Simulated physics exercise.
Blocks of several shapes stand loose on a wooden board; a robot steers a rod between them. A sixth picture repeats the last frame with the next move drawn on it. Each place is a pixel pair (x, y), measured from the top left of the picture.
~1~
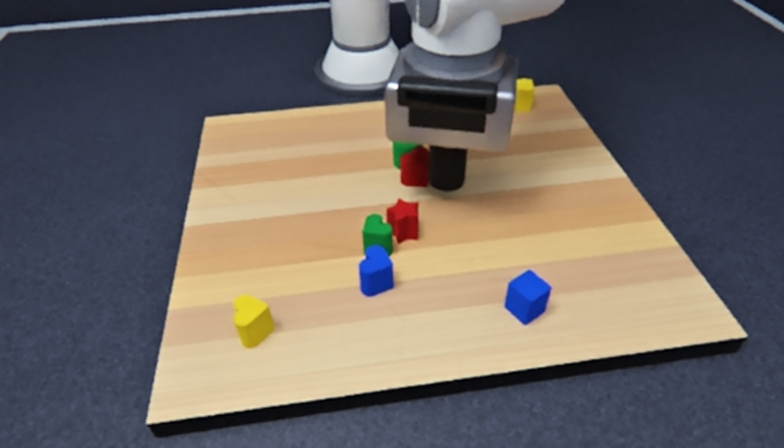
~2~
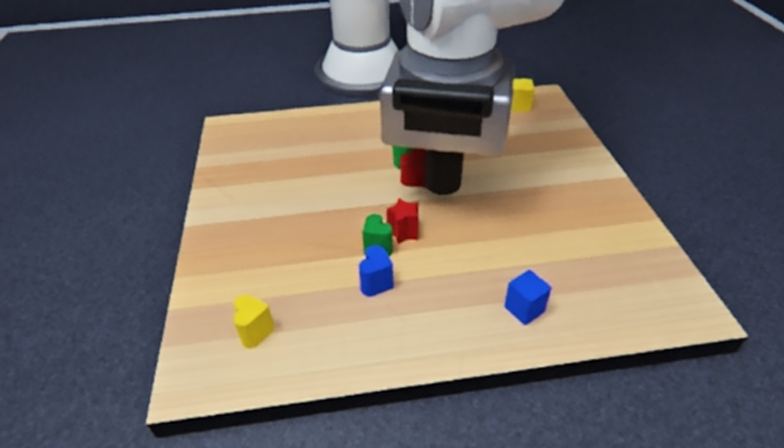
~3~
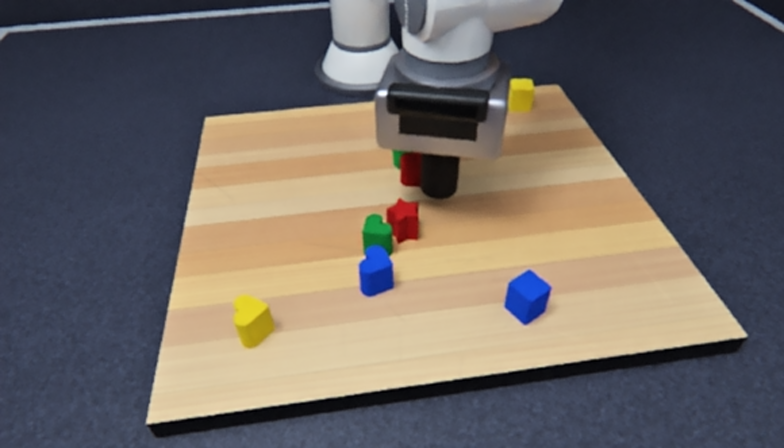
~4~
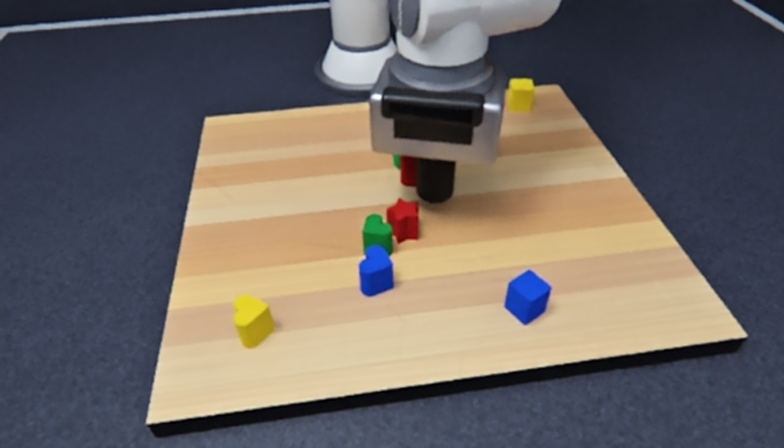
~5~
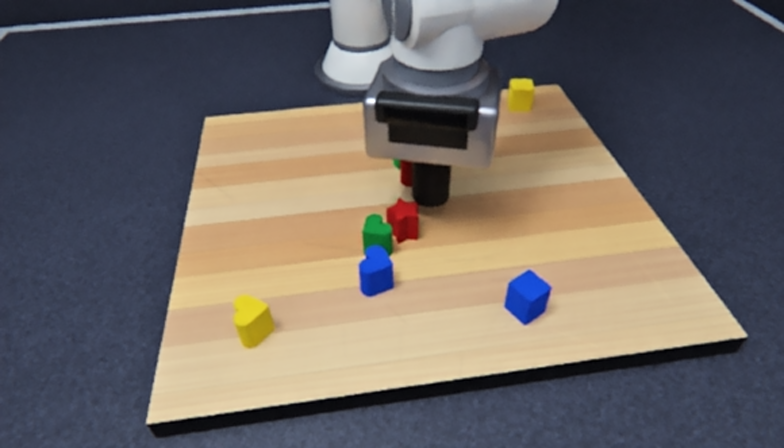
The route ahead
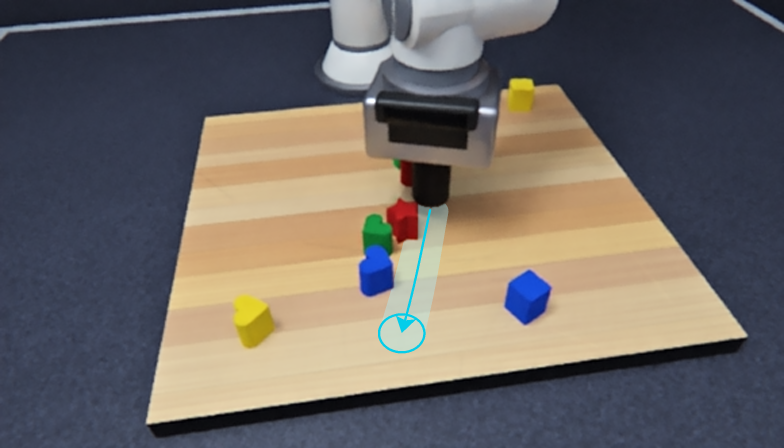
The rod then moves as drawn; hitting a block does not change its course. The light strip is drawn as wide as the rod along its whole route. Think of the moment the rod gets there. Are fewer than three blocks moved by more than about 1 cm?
Yes, it checks out.
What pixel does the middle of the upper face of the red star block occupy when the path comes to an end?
It is going to be at (387, 230).
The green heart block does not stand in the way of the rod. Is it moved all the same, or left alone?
Displaced, by a centimetre or more.
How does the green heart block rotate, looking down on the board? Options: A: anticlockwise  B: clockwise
Choice B: Clockwise.
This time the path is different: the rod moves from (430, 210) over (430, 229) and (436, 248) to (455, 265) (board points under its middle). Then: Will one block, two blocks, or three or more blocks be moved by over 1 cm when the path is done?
It looks like one block will be pushed more than about 1 cm.
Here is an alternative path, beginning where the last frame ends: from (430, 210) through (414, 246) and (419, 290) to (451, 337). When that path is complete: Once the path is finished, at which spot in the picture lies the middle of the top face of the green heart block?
It is at (352, 237).
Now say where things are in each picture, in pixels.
Rod tip at (446, 180); block tops, blue heart block at (375, 259); green heart block at (376, 225); red star block at (404, 209), in the first frame.
Rod at (443, 184); blocks unchanged, in the second frame.
Rod at (439, 188); blocks unchanged, in the third frame.
Rod at (435, 192); blocks unchanged, in the fourth frame.
Rod at (431, 196); blue heart block at (375, 259); green heart block at (376, 225); red star block at (404, 209), in the fifth frame.
Path on the board, in a line from (430, 210) to (402, 333).
On the path given first. One third of the way, rod at (423, 231); green heart block at (365, 229), turned 15° clockwise; red star block at (390, 225), turned 65° clockwise.
Two thirds of the way, rod at (414, 271); green heart block at (362, 229), turned 20° clockwise; red star block at (387, 230), turned 95° clockwise.
At the end, rod at (402, 319); blue heart block in place; green heart block at (362, 229), turned 20° clockwise; red star block at (387, 230), turned 95° clockwise.
